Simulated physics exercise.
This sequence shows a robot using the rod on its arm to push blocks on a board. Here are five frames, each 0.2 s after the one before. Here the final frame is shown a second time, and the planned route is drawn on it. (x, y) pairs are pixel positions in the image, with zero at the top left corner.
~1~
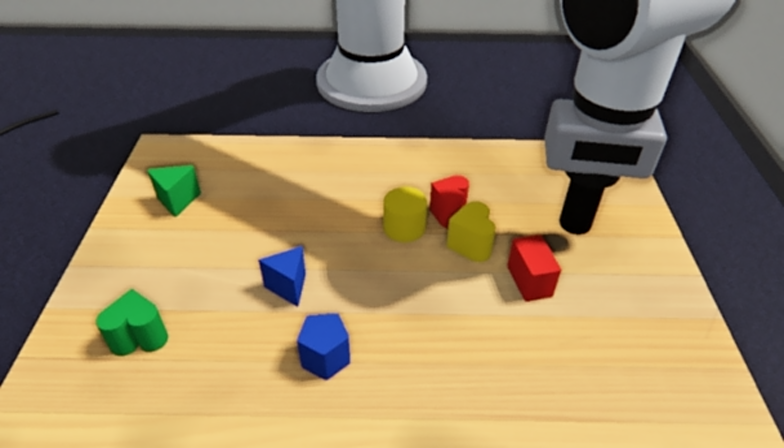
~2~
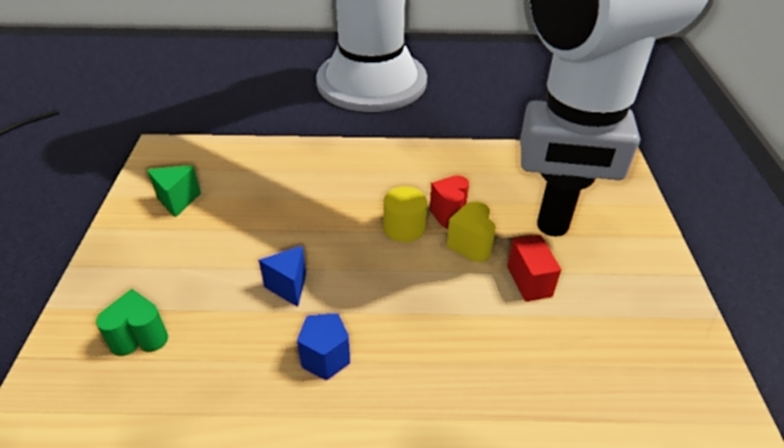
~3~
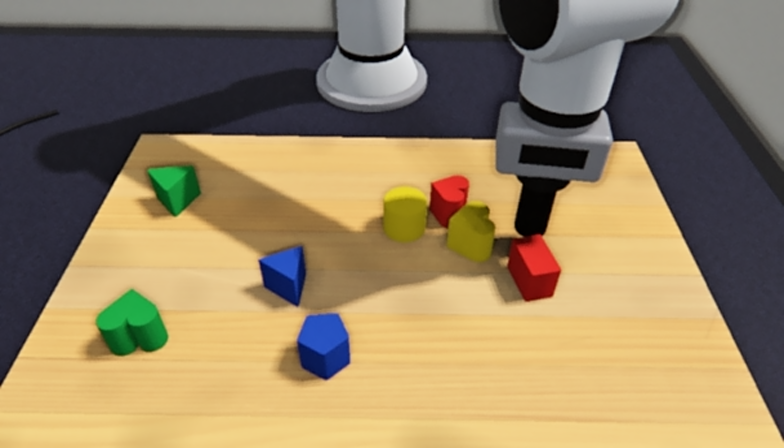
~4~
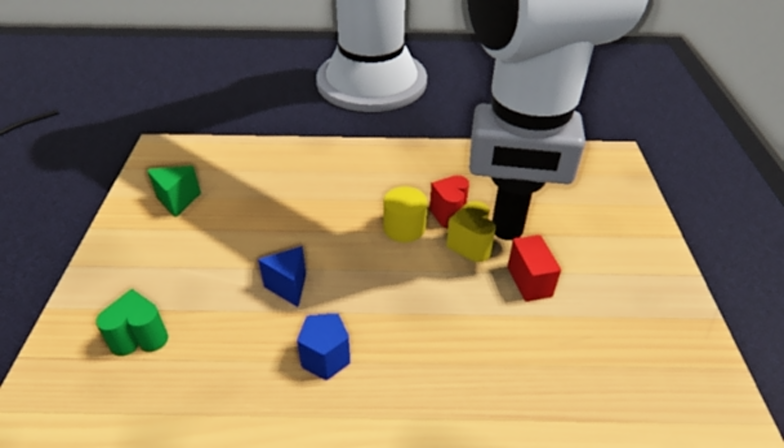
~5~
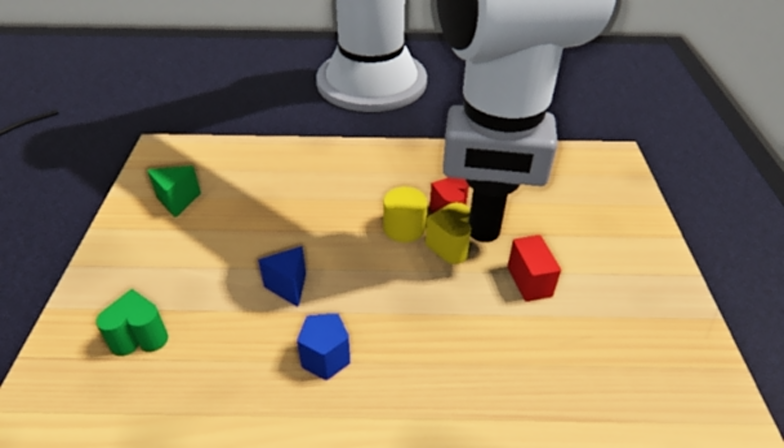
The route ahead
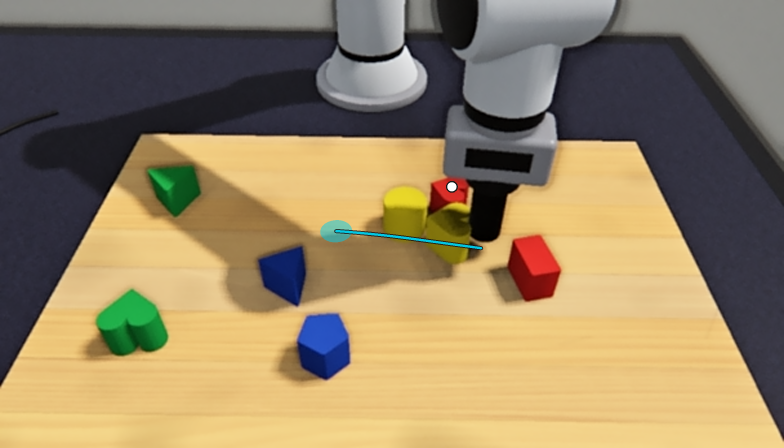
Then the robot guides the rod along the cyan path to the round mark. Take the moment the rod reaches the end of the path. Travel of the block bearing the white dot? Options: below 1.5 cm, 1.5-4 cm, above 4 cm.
It will fall in the lowest band, under 1.5 cm.
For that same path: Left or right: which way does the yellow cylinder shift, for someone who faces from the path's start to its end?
That block drifts right.
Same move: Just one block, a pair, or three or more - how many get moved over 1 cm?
My answer is two.
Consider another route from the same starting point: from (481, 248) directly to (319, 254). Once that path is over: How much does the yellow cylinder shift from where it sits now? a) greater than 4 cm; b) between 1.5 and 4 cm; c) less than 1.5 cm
b (between 1.5 and 4 cm)
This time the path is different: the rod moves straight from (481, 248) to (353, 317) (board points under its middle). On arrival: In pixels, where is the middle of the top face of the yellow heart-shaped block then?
At roughly (408, 230).
Drawn move, from (481, 248) to (336, 231); the dot is on the red heart-shaped block.
On the path given first. One third of the way, rod (433, 226); yellow cylinder (380, 193); yellow heart-shaped block (402, 218), turned 15° anticlockwise.
Two thirds of the way, rod (383, 220); yellow cylinder (361, 188); yellow heart-shaped block (357, 221), turned 45° anticlockwise.
At the end, rod (335, 216); yellow cylinder (345, 180); red heart-shaped block still; yellow heart-shaped block (331, 226), turned 90° anticlockwise.
